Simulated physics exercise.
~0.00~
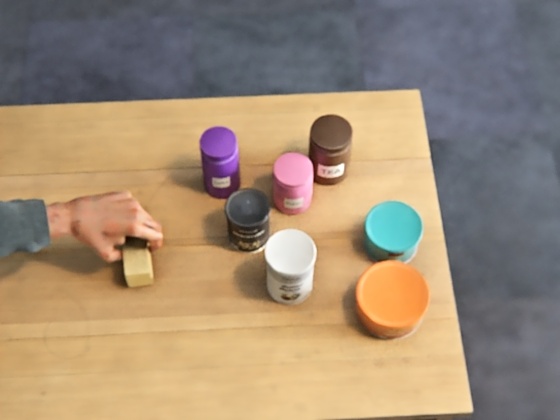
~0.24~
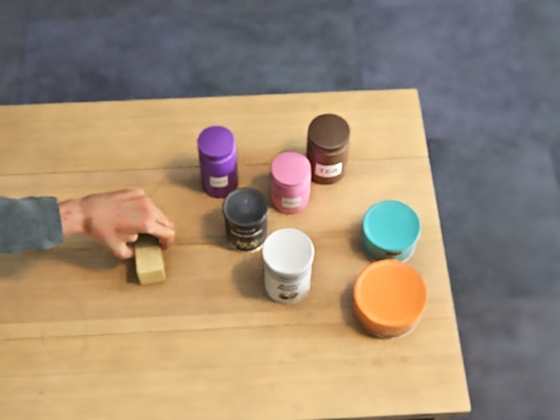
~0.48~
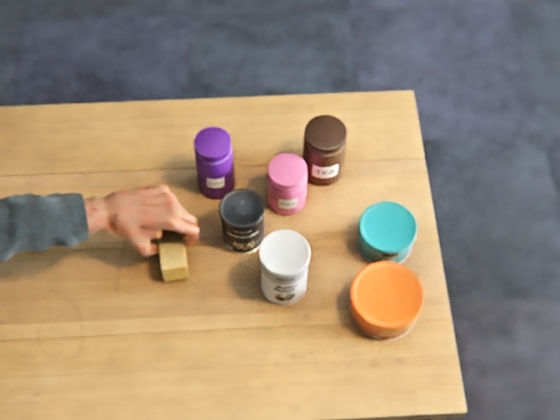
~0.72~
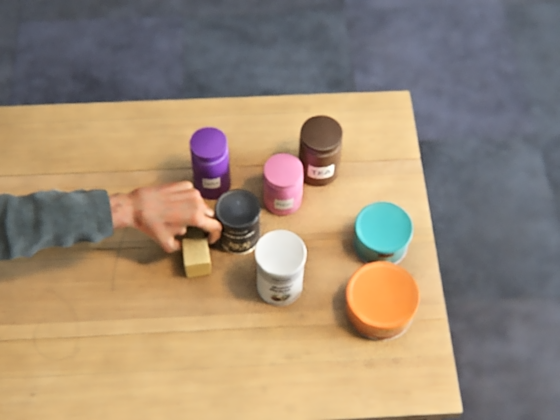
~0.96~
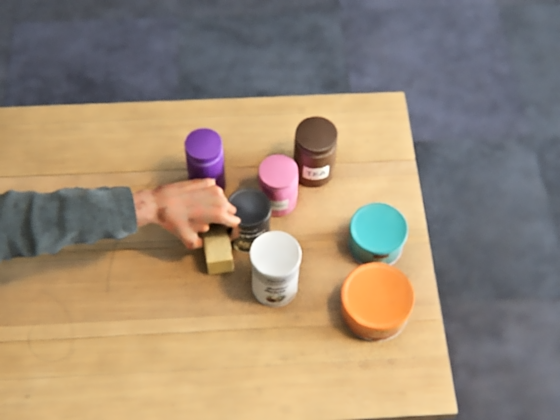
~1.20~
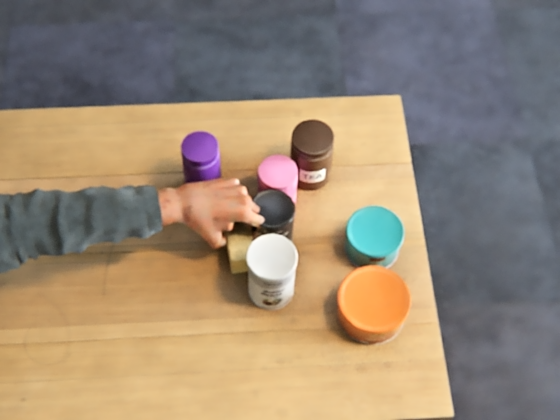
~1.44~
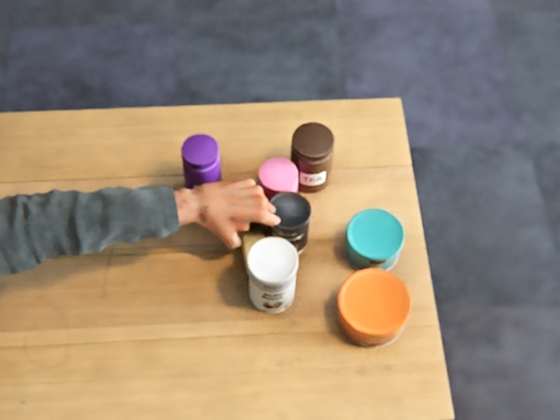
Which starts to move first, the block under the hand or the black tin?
The block starts to move first. The black tin stays still until the block has come close to it, and only then begins to slide right.
